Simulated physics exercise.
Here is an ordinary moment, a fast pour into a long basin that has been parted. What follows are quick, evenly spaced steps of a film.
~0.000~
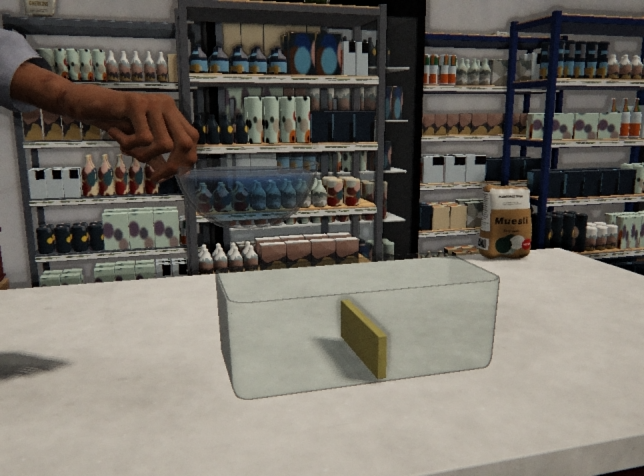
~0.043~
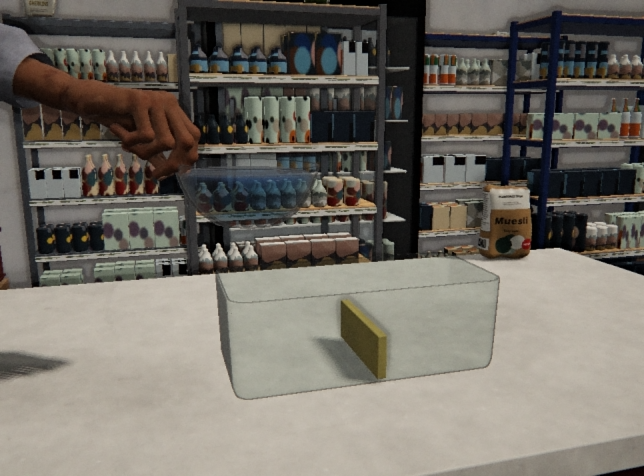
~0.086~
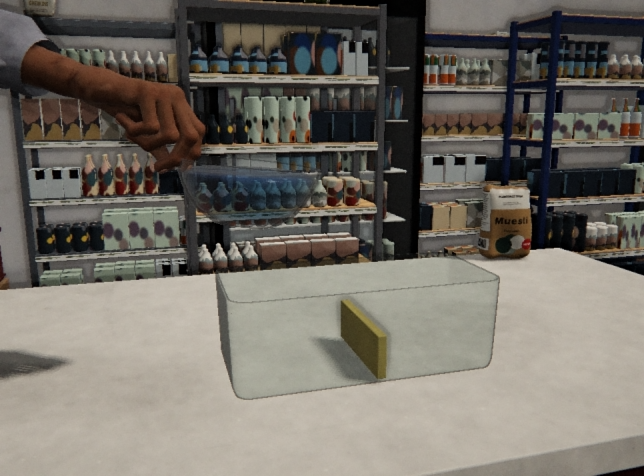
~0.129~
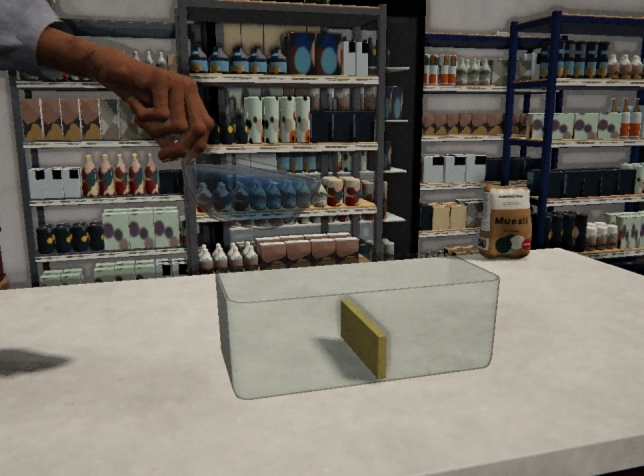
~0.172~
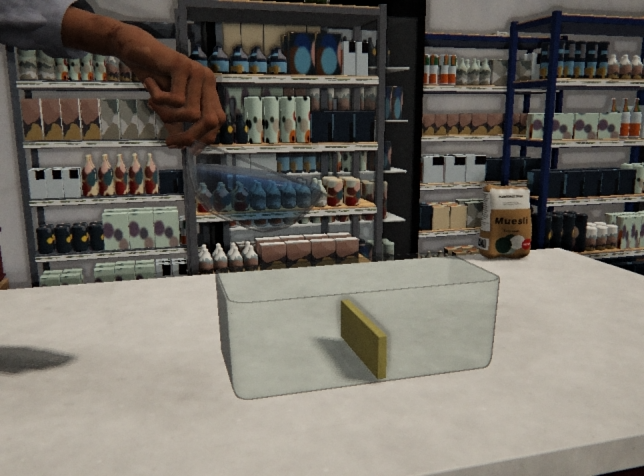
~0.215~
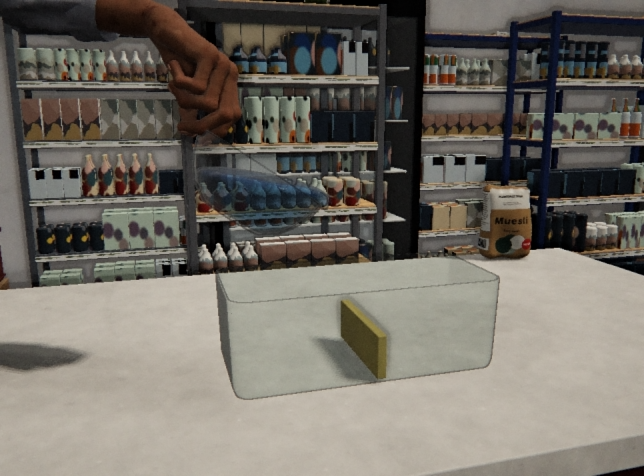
In a shop with shelves of bottles and boxes along the back, a still, level view looks across a pale counter. A long clear basin with a yellow divider stands in front, a bag sits at the right, and a hand at upper left is above a see-through container of bluish liquid. The hand shifts right as the container tilts, slowly then faster, its right side lowering.
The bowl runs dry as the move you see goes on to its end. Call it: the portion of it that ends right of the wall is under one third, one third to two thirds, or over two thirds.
Under one third.
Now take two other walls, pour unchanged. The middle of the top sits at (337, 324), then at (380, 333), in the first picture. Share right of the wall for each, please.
Well, it's close to 60 per cent for the first one, then 35 per cent for the other.
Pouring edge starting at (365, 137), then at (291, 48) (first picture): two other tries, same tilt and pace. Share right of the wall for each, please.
75 % and 30 %.
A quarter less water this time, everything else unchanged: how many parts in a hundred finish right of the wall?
That share would be some 10 parts in a hundred.
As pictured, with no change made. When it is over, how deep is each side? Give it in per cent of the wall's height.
Left: About 40; right: About 10.
A moment on, the bowl is tipped on its side and 6 per cent is still to pour, 58 is left of the wall and 17 right of it.
Next, the bowl is tipped right over and 0 per cent is still to pour, 72 is left of the wall and 17 right of it.
Then the bowl is tipped right over and 0 per cent is still to pour, 71 is left of the wall and 19 right of it.
Later the bowl is tipped right over and 0 per cent is still to pour, 72 is left of the wall and 19 right of it.
In the end 72 per cent lies left of the wall, 19 right of it and 9 outside.
